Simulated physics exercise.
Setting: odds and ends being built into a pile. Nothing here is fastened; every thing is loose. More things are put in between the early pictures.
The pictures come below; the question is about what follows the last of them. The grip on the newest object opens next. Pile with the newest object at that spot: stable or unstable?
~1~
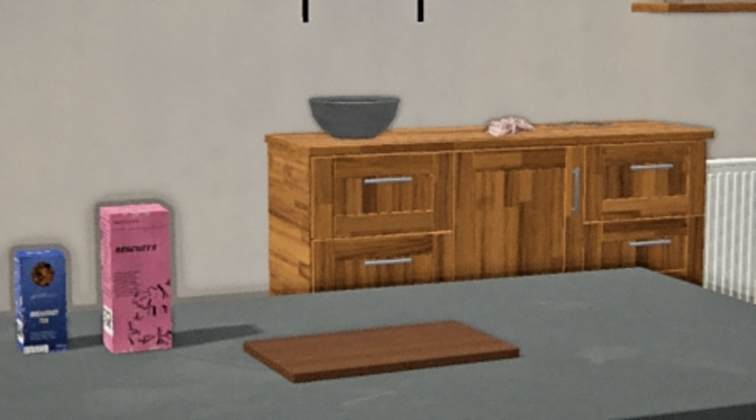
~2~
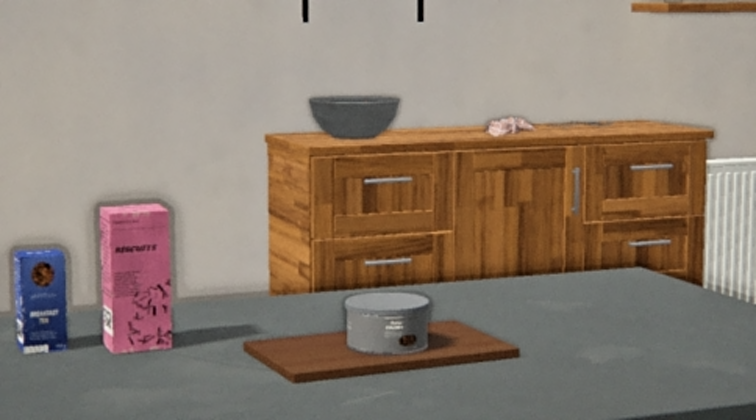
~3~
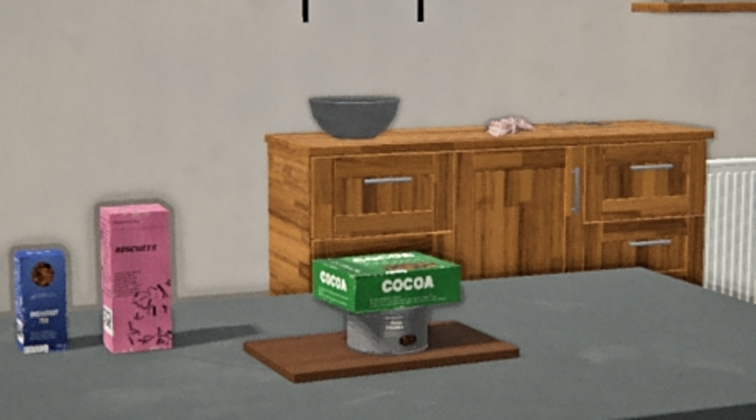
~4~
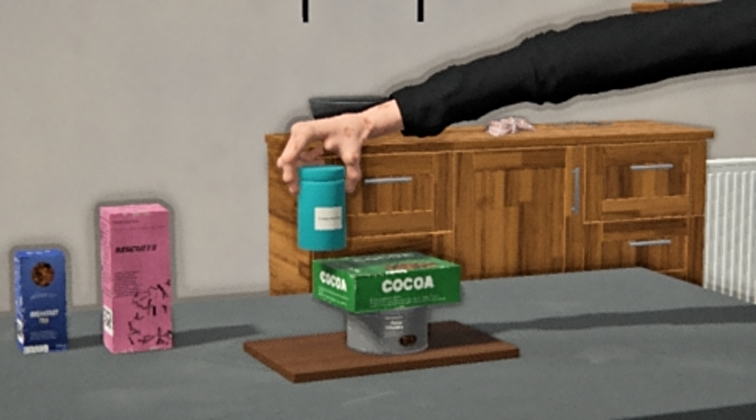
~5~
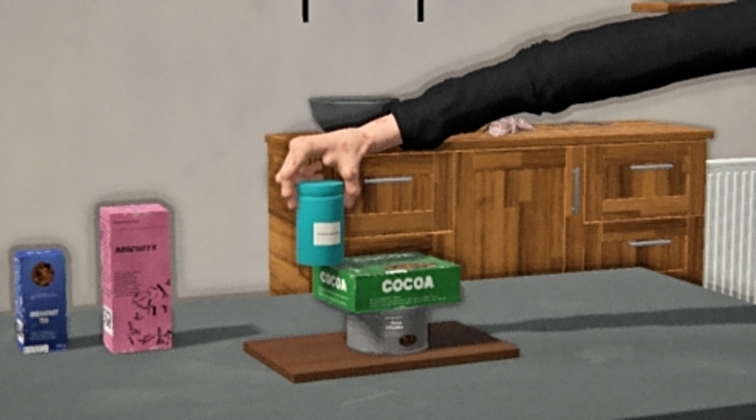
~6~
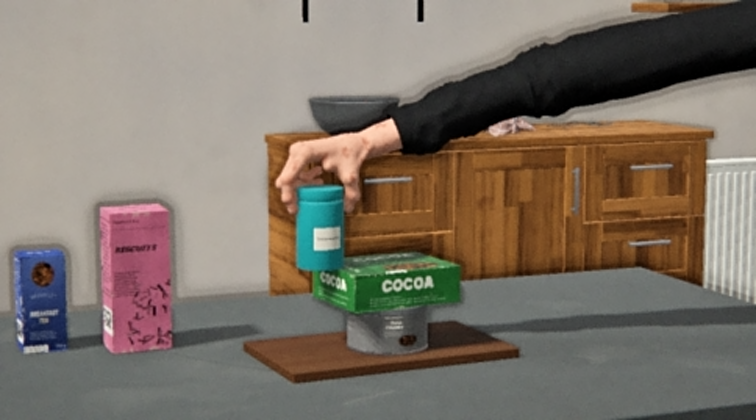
I predict a tumble.
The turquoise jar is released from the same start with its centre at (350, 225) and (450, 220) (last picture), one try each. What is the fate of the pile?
In the first case it stays up; in the second case it comes apart.
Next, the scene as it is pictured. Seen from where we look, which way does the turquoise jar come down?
It shifts to the viewer's left.
Then, 0.40 s later than the last frame, turquoise jar now fallen.
Then, 1.20 s later than the last frame, nothing new.
When it is over, fallen, turquoise jar; the other 5 as before. End places, in pixels of the last picture, turquoise jar near (236, 327). The pile loses its balance.
